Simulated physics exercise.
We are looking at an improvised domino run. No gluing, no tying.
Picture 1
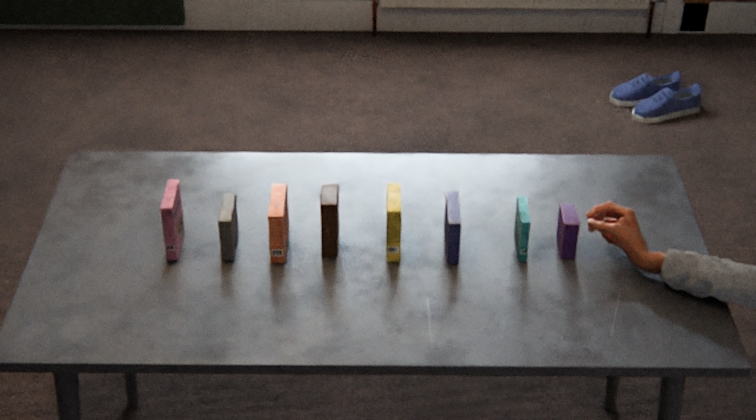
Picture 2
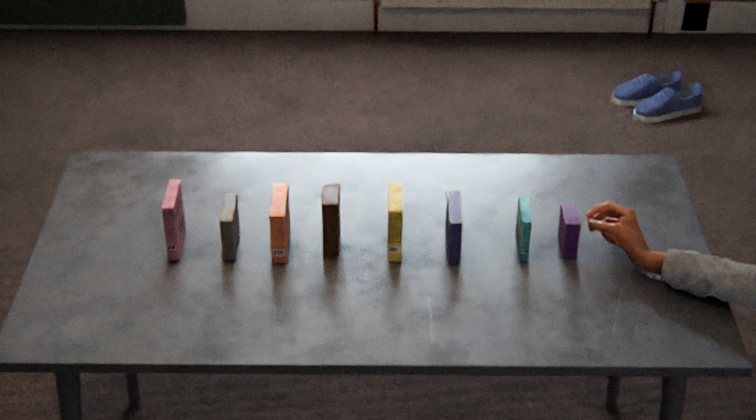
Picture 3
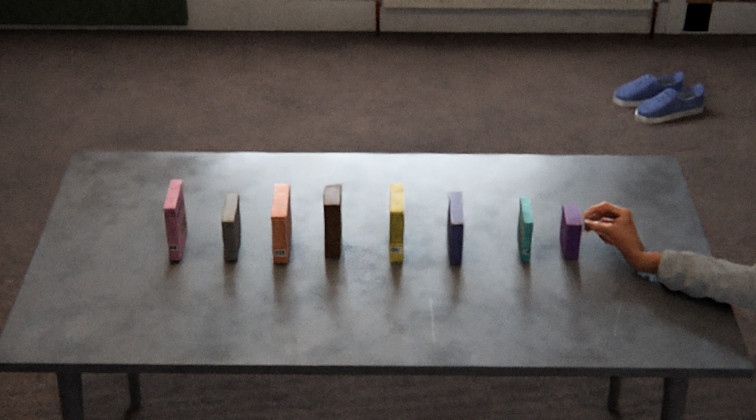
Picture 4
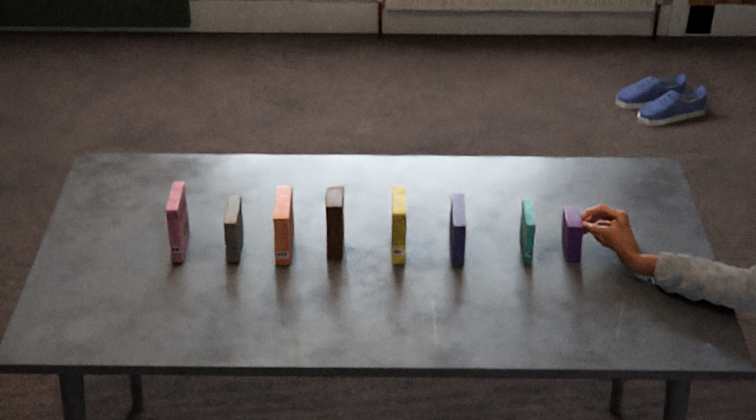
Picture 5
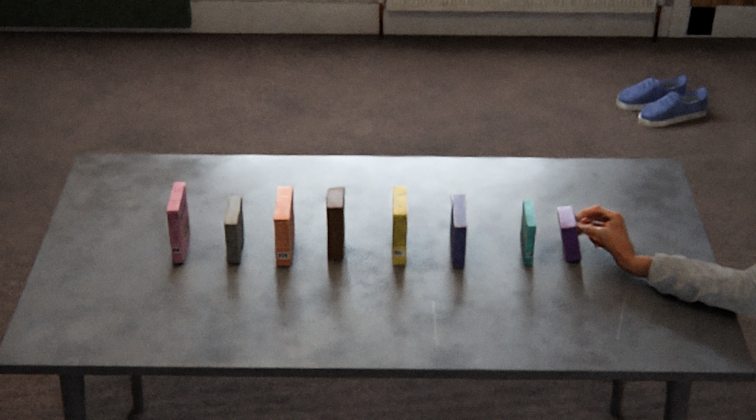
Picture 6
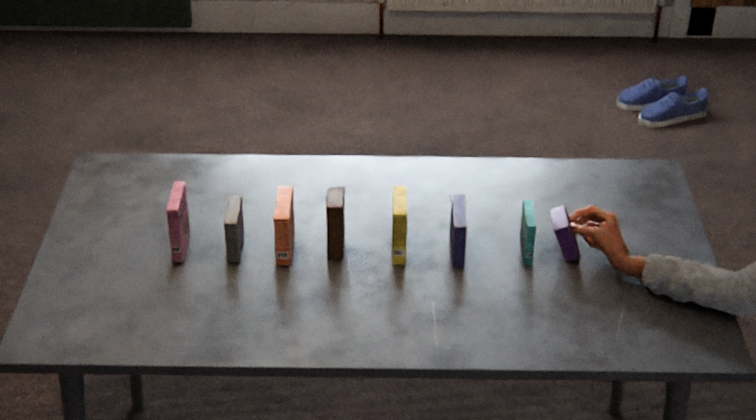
A hand reached in from the right and pushed the purple block, tilting it left toward the turquoise one, while the other colourful blocks stood still in a spaced-out row on a grey table.
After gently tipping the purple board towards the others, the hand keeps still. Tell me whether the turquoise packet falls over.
It is thrown off balance.
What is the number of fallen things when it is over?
That makes 2 altogether.
Then, 0.20 s after the last picture, purple board 67° over; turquoise packet tipped 23° from how it was near (517, 232).
Then, 0.30 s after the last picture, purple board 83° over; turquoise packet on its side near (492, 248).
At rest, tipped over on the table, turquoise packet; the other 5 in place. Seen from the same camera at the end, turquoise packet near (492, 247).
